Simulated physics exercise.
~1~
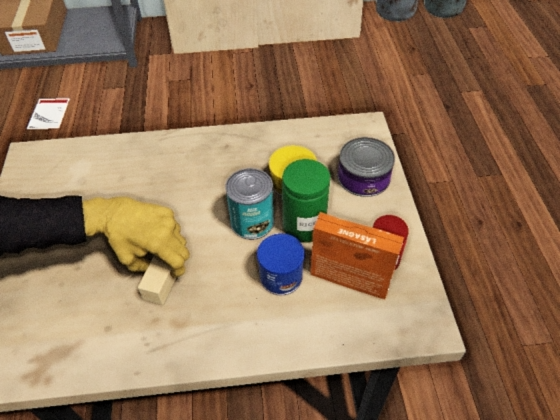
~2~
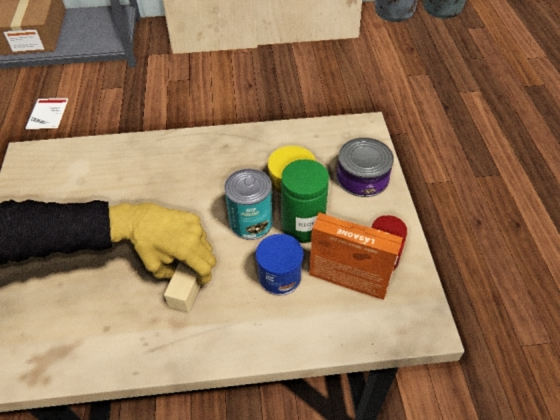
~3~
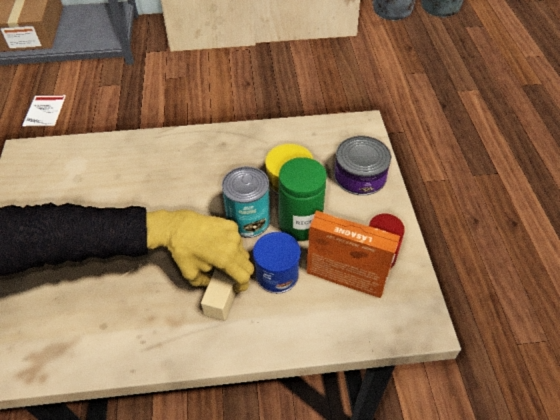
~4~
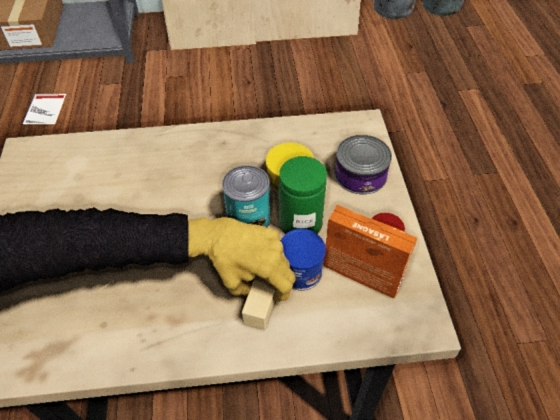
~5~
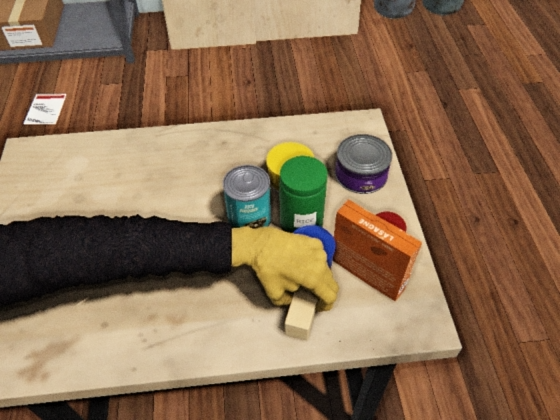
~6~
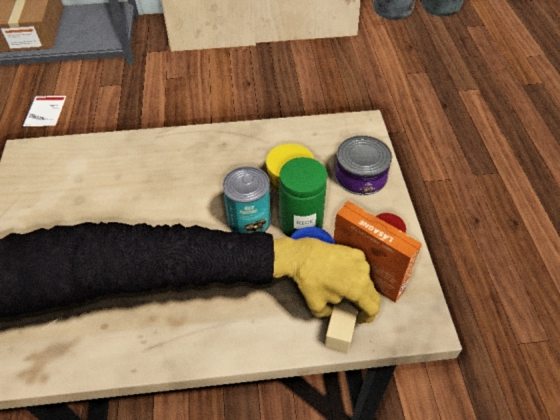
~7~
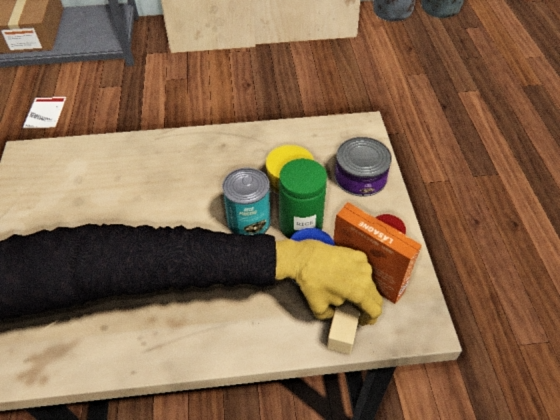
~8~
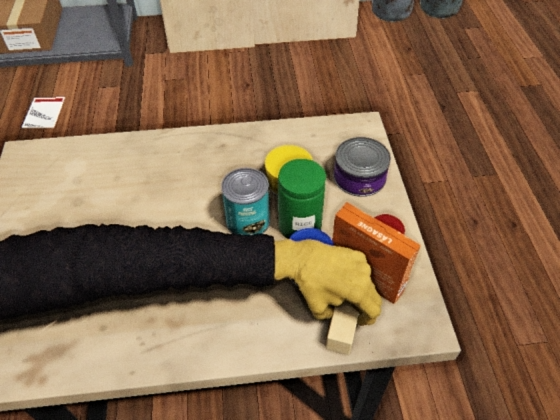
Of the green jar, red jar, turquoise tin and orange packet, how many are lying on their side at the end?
None of them are lying on their side. The green jar, red jar, turquoise tin and orange packet all still stand upright on the table.
